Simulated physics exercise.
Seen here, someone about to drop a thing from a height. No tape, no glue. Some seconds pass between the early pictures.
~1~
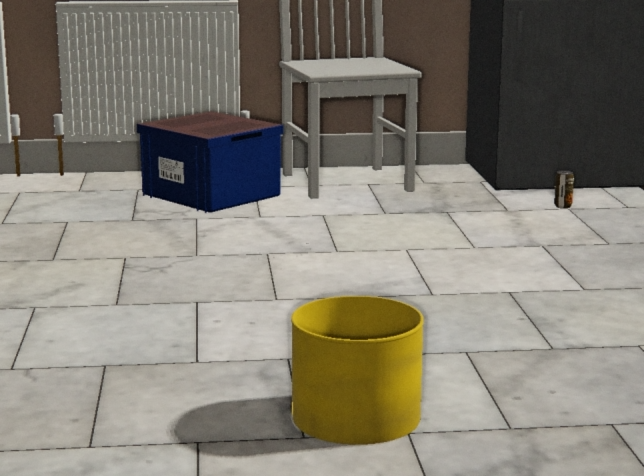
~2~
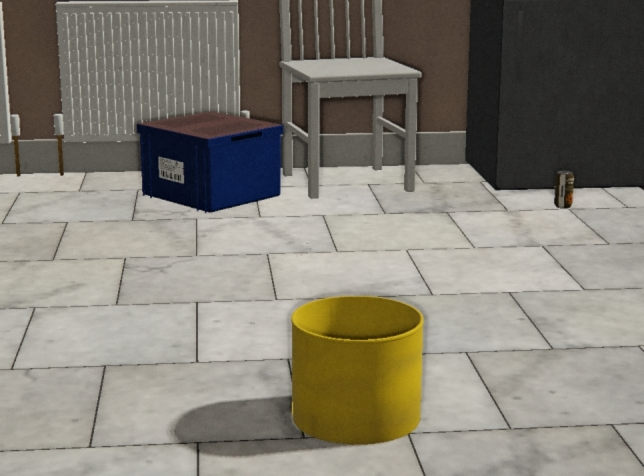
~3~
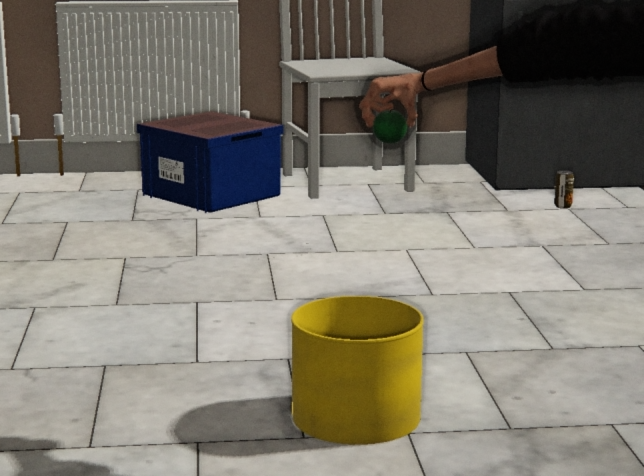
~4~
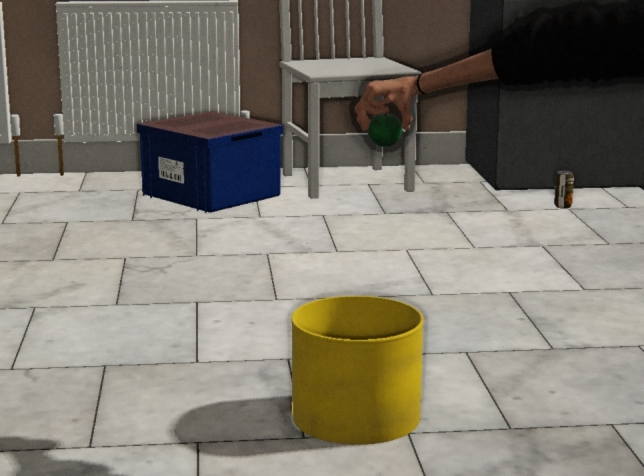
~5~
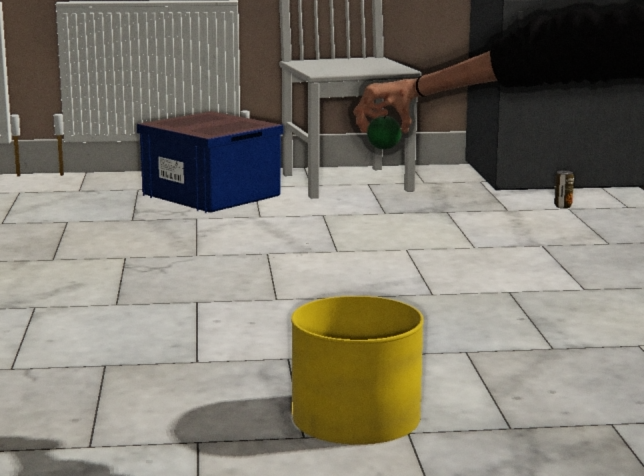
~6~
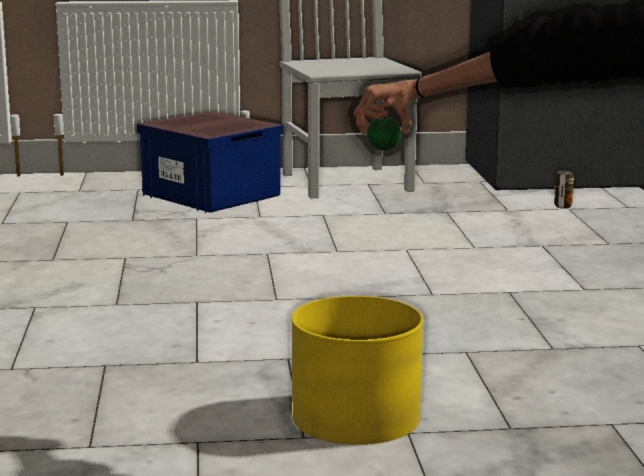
A hand holding a round green object comes into view from the right, above a yellow bin standing on a pale tiled floor, with a chair and a blue box behind. It shifts very slightly left and down, then stays almost still, with the object still gripped in the fingers.
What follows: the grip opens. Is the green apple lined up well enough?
In the end the green apple lands inside.
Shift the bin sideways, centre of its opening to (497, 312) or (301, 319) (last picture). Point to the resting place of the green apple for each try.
About (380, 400) and (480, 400).
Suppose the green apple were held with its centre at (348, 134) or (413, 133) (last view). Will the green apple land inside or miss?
One after another: It is caught; is caught.
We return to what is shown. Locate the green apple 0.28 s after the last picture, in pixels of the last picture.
At about (382, 264).
Then, 0.28 s after the last picture, green apple falling near (382, 265).
At rest, the green apple is caught, near (380, 397).
